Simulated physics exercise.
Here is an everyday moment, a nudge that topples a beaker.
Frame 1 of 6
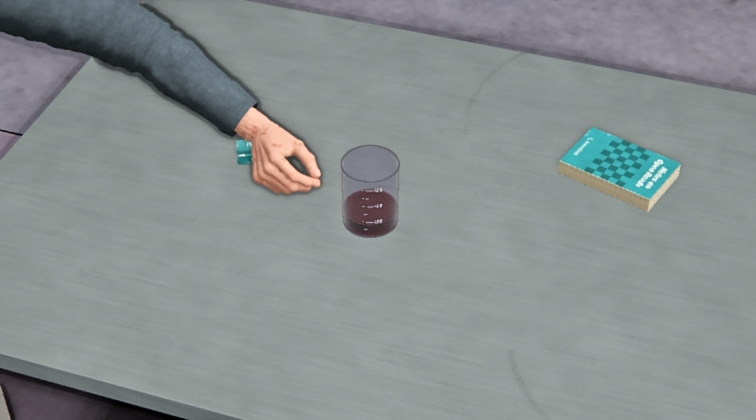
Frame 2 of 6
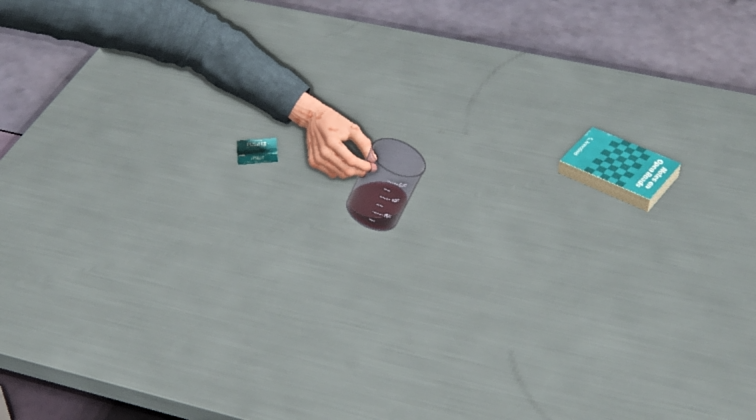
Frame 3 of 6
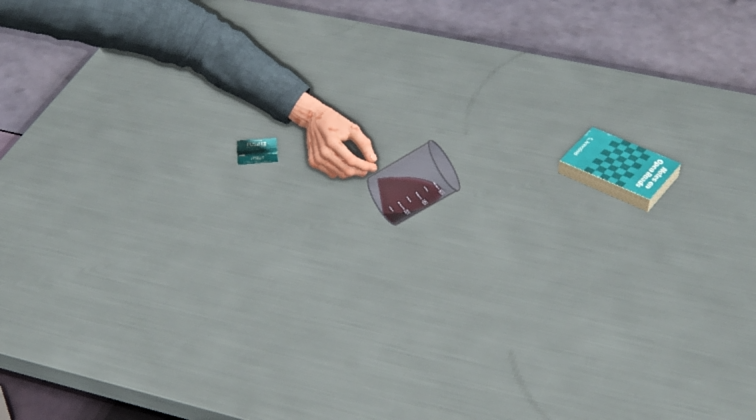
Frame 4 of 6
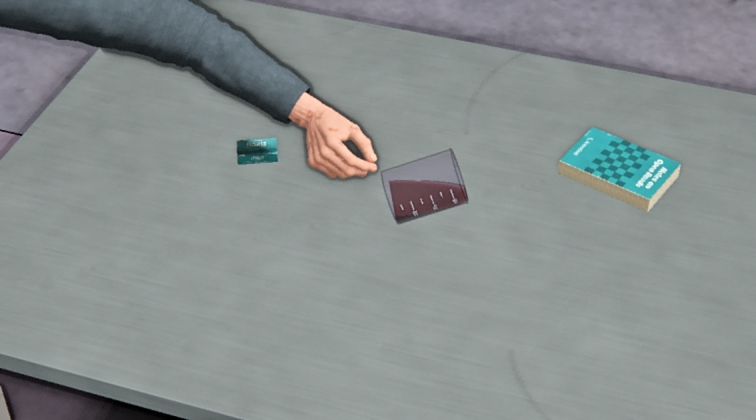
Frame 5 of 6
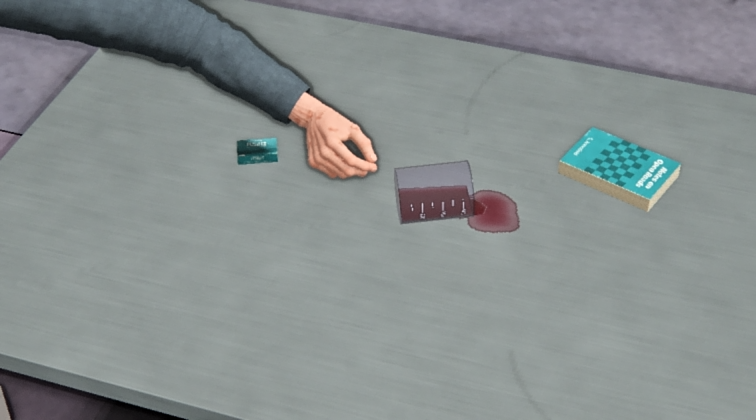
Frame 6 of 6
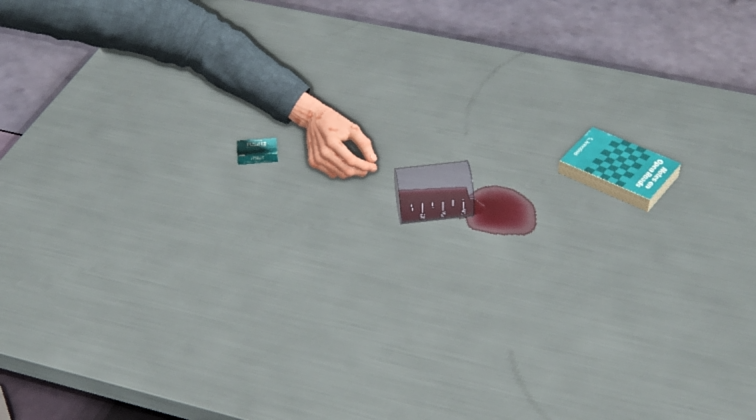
Hand knocking over a clear beaker of dark red liquid, which tips right and spills a puddle near a teal book.
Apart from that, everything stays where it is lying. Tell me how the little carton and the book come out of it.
Well, the little carton is not touched, while the book does get wet.
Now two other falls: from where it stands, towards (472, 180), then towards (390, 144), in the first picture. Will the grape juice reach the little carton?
Case one, the item is left alone; case two, the item is left alone.
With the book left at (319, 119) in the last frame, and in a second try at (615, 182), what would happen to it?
First placement: It misses the spill; second placement: It meets the spill.
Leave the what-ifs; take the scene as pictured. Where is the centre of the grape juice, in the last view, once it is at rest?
Near (619, 225).
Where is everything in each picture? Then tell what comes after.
In the first picture, it stands upright; beaker (370, 191) about a quarter full; little carton (257, 147); book (620, 162).
In the second picture, fingers against its side; beaker (385, 184) tipped 20°.
In the third picture, it is falling; beaker (415, 183) tipped 55°; book (620, 162).
In the fourth picture, it is falling; beaker (426, 186) tipped 70°; little carton (257, 147).
In the fifth picture, it is down; beaker (435, 192) tipped 85°; a puddle starts at (491, 212).
In the sixth picture, it is down; beaker (435, 192) tipped 85°; a puddle starts at (497, 211); little carton (257, 147); book (620, 162).
A moment on, the puddle covers about as much as a plate; the little carton is untouched; the book is reached.
Further on, the puddle covers about as much as a tray; the little carton is untouched; the book is reached.
When it is over, the puddle covers about as much as a tray; the little carton is untouched; the book is reached.
